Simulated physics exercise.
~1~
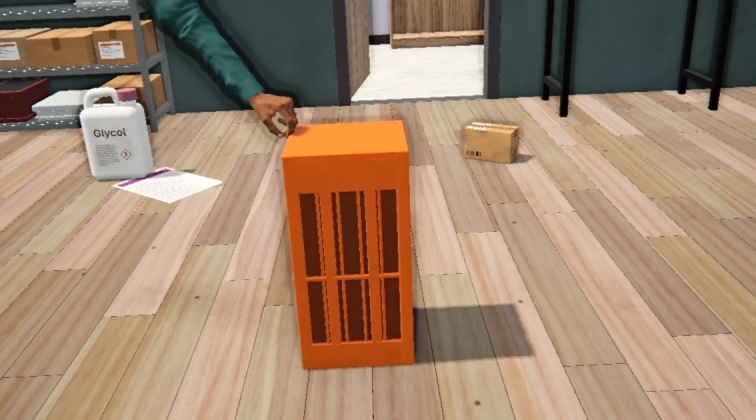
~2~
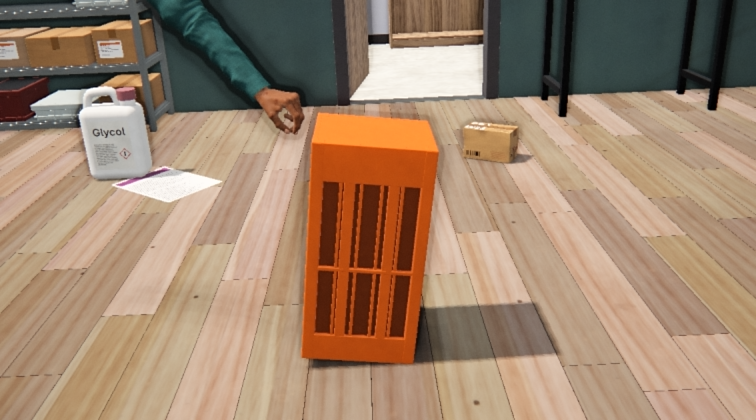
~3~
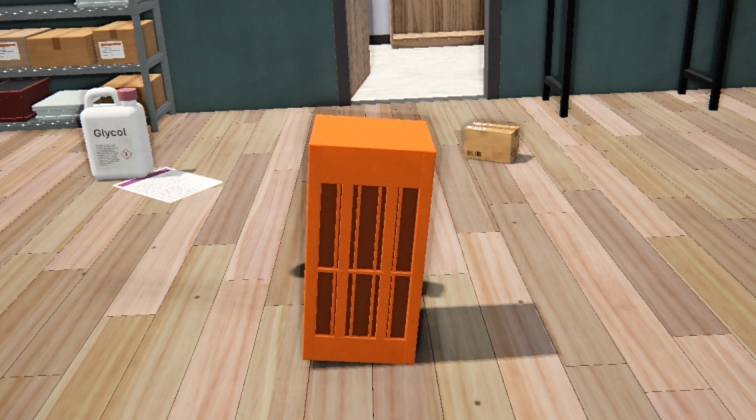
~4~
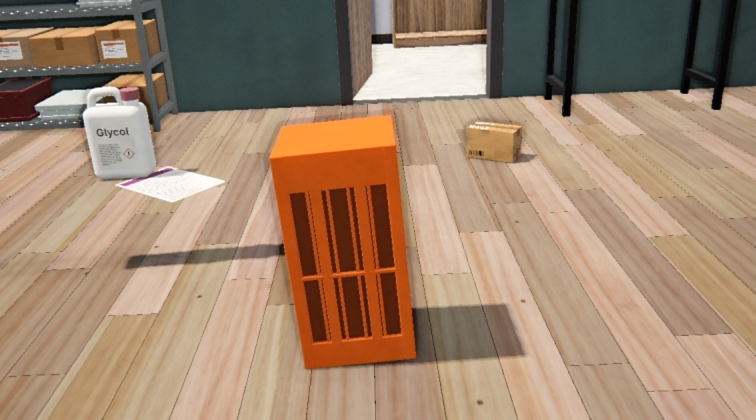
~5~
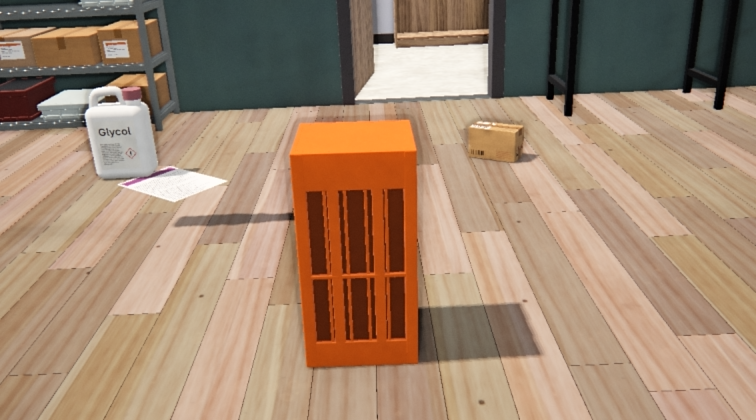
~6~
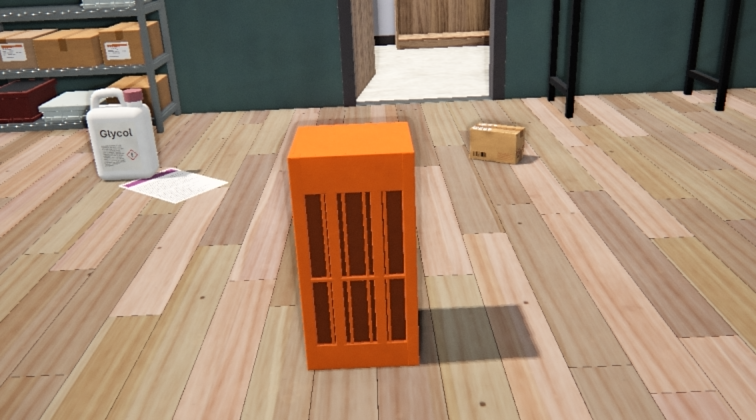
A tall orange crate rocks right and left after a hand's shove, then settles upright.
